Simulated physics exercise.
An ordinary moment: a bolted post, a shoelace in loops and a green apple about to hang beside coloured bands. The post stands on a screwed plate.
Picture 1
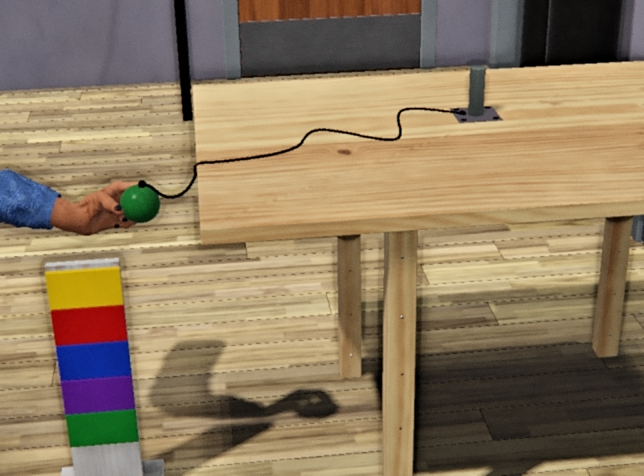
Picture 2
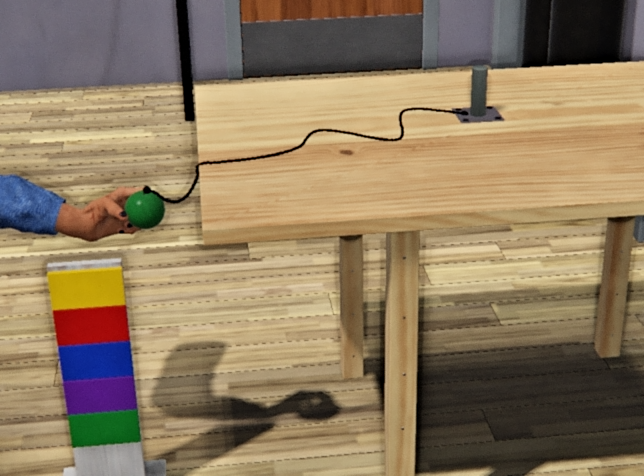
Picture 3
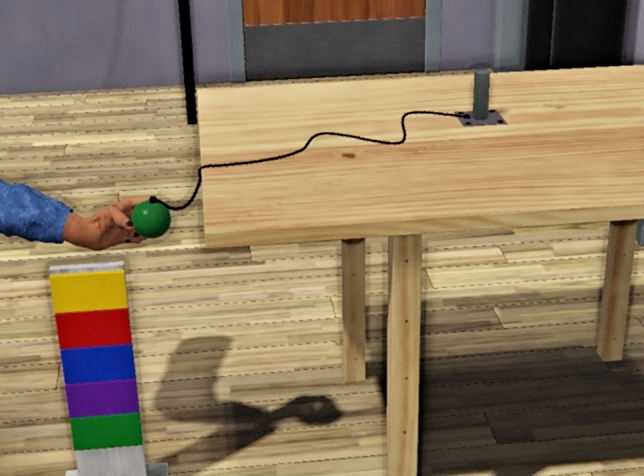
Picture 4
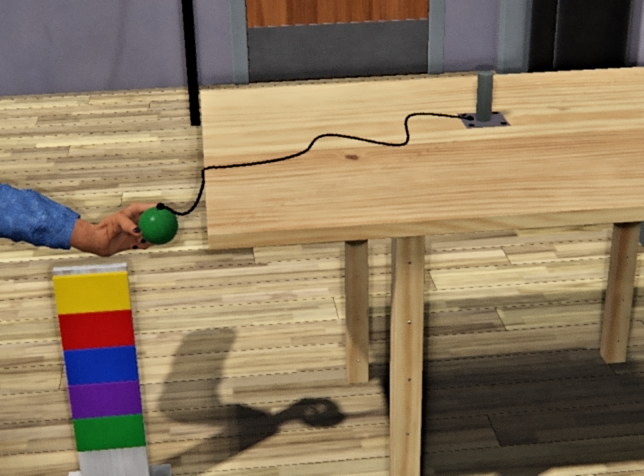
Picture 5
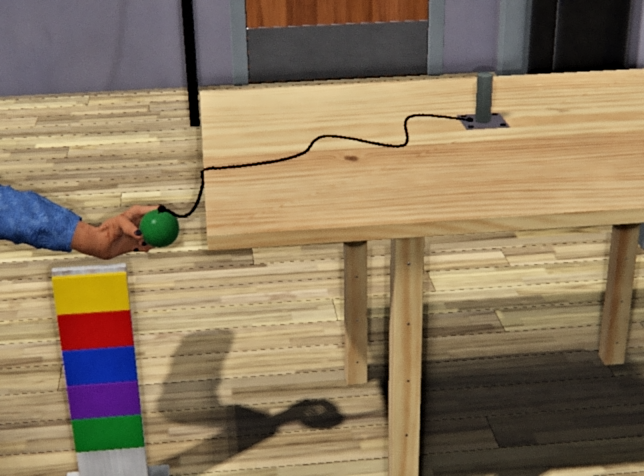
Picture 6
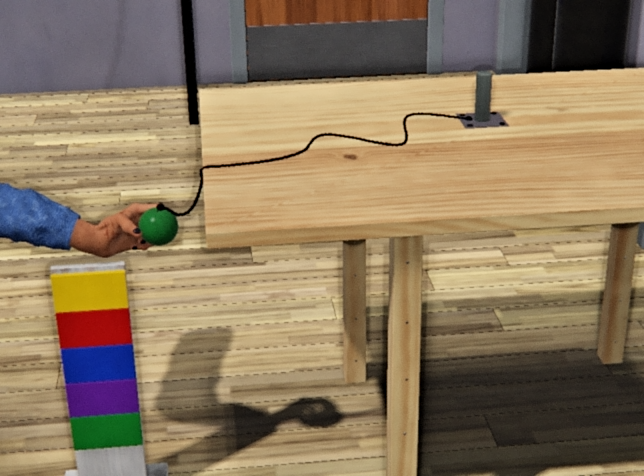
A hand held a green ball on a looping black cord beside a wooden table, above a strip of coloured bands, and lowered it slightly, drifting a little right before keeping it nearly still.
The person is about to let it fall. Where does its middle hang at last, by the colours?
Its centre hangs level with the blue band.
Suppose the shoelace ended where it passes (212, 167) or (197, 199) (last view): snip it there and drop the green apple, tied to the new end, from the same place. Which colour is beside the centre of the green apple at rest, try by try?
It would be yellow; red.
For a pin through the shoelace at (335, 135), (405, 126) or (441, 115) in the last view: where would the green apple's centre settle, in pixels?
About (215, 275), (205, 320) and (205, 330).
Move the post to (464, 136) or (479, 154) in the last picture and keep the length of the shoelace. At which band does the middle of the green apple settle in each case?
In that order: Purple; purple.
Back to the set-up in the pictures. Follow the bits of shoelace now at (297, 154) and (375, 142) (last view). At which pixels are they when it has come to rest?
Near (202, 173) and (300, 141).
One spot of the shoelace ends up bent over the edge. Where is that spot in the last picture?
The one at (305, 150).
Early on, apple near (182, 346); level with blue.
Midway, apple near (249, 330); level with blue.
Near the end, apple near (191, 347); level with blue.
Finally, apple near (209, 343); level with blue. Its middle rests at the blue band.
